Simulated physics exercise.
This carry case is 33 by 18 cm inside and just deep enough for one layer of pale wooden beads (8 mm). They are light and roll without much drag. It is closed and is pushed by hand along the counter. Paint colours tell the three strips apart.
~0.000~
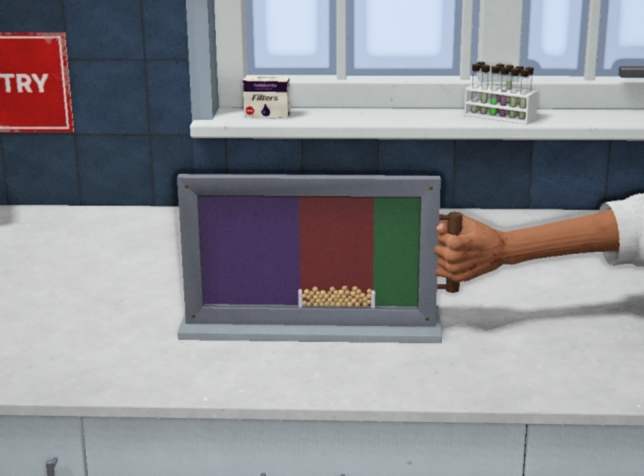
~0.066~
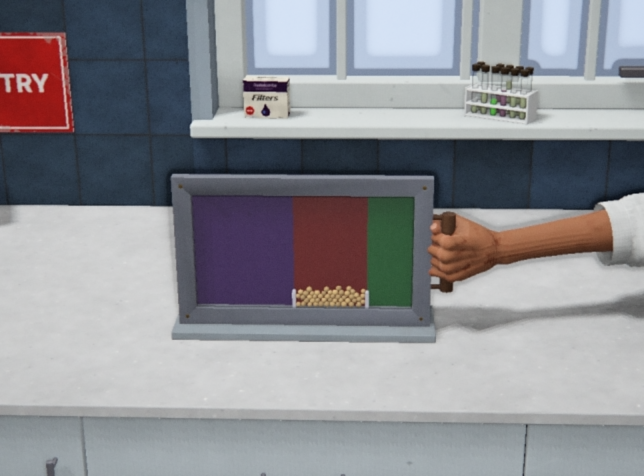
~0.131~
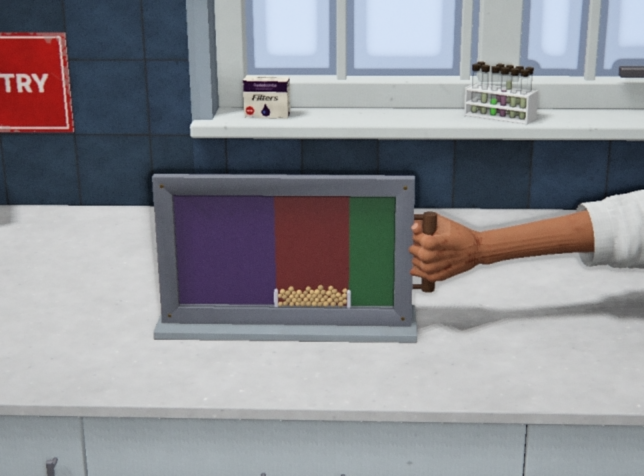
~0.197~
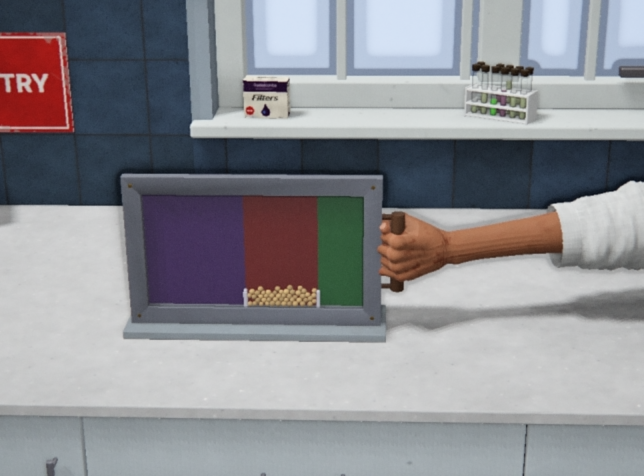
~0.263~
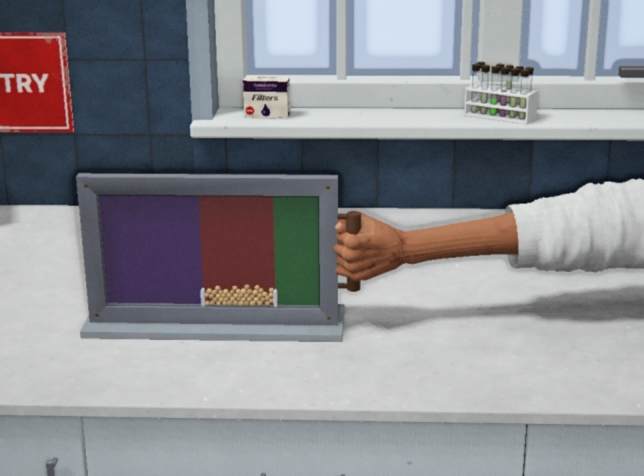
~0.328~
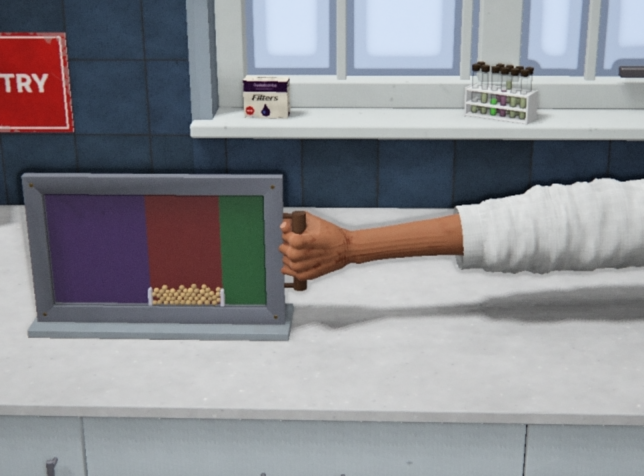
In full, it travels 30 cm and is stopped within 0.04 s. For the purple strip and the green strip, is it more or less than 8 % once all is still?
Purple more, green less than 8 %.
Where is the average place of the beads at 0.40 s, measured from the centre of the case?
Some 3 cm right and 7 cm below.
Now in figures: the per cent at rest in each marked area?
Red strip: 80; purple strip: 20; green strip: 0.
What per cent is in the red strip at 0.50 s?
Some 85 per cent.
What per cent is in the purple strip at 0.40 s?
Roughly 0 per cent.
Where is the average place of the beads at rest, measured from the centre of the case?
About 1 cm right and 8 cm below.
By 0.40 s, it is 30 cm to the left; the beads' middle is 3 cm right of and 7 cm below the centre; red 100 %.
By 0.50 s, it is 30 cm to the left; the beads' middle is 2 cm right of and 7 cm below the centre; red 85 %, purple 15 %.
By 0.65 s, it is 30 cm to the left; the beads' middle is 1 cm right of and 8 cm below the centre; red 80 %, purple 20 %.
Settled by 1.2 s, it is 30 cm to the left; red 80 %, purple 20 %, green 0 %.
